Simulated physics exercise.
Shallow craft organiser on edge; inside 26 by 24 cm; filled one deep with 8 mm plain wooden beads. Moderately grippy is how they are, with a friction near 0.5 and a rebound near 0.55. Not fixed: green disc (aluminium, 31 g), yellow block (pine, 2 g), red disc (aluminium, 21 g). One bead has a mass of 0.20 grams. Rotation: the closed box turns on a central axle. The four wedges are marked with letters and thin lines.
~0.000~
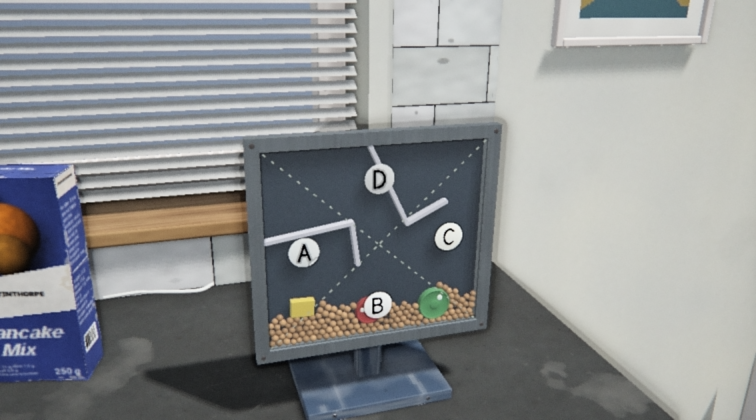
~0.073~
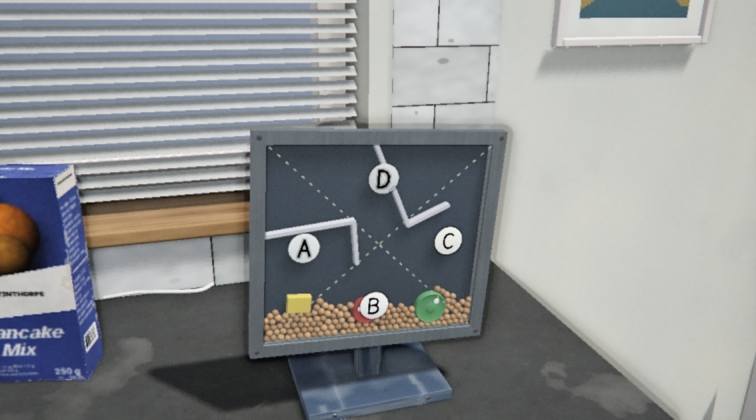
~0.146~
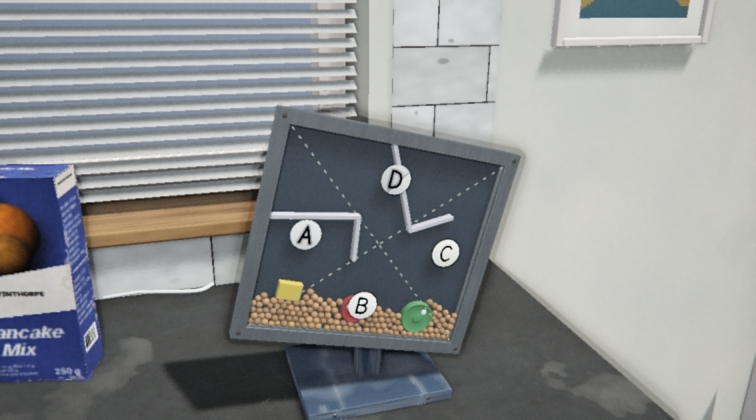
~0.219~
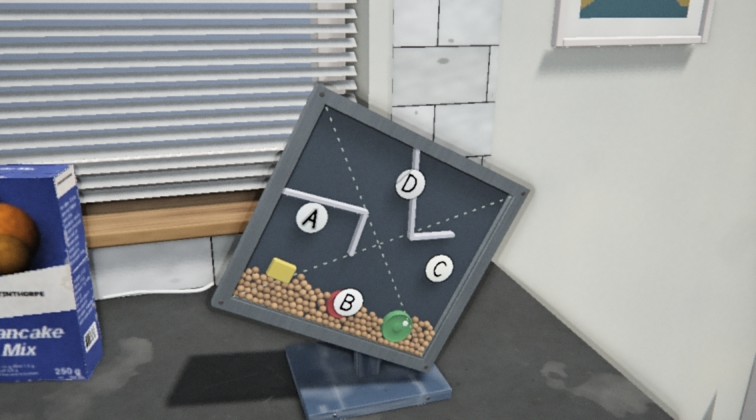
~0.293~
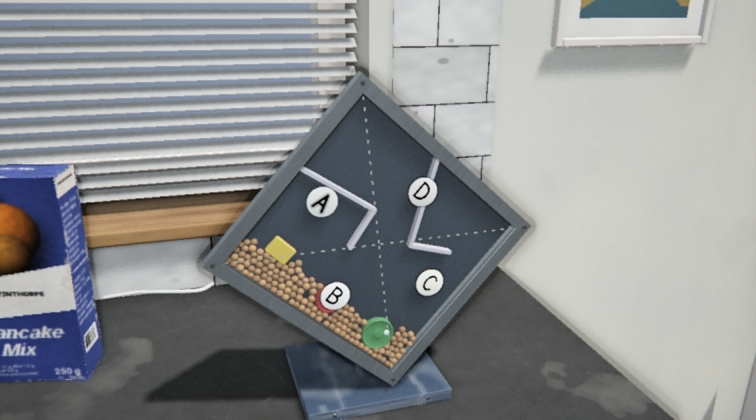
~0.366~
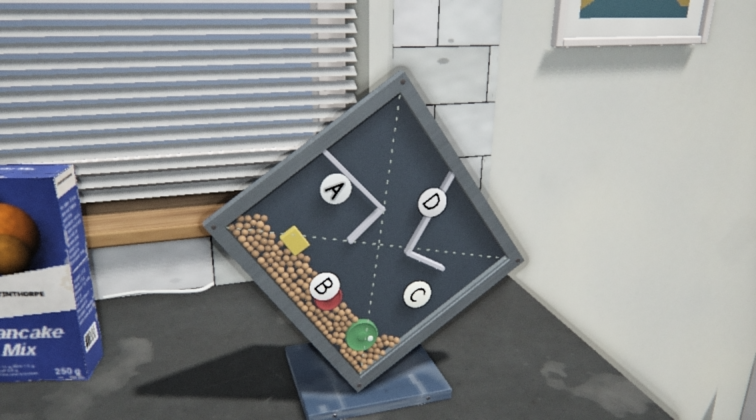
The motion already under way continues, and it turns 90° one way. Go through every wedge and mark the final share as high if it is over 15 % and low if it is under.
Final shares: A low, B high, C high, D low.
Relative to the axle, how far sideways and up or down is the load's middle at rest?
About 3 cm left and 10 cm below.
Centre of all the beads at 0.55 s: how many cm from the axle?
About 8 cm left and 5 cm below.
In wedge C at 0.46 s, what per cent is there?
The share there is around 20 percent.
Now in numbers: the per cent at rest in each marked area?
Tally: Wedge A = 0; wedge B = 25; wedge C = 75; wedge D = 0.
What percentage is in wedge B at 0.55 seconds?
I'd say some 75 in a hundred.
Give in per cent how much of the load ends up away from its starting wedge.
Around 65 per cent, give or take.
By 0.46 s, it stands 73° clockwise; the beads' middle is 8 cm left of and 5 cm below the centre; B 80 %, C 20 %.
By 0.55 s, it stands 86° clockwise; the beads' middle is 8 cm left of and 5 cm below the centre; B 75 %, C 25 %.
By 0.62 s, it stands 90° clockwise; the beads' middle is 7 cm left of and 7 cm below the centre; B 55 %, C 45 %.
All still by 1.5 s, it stands 90° clockwise; A 0 %, B 25 %, C 75 %, D 0 %.
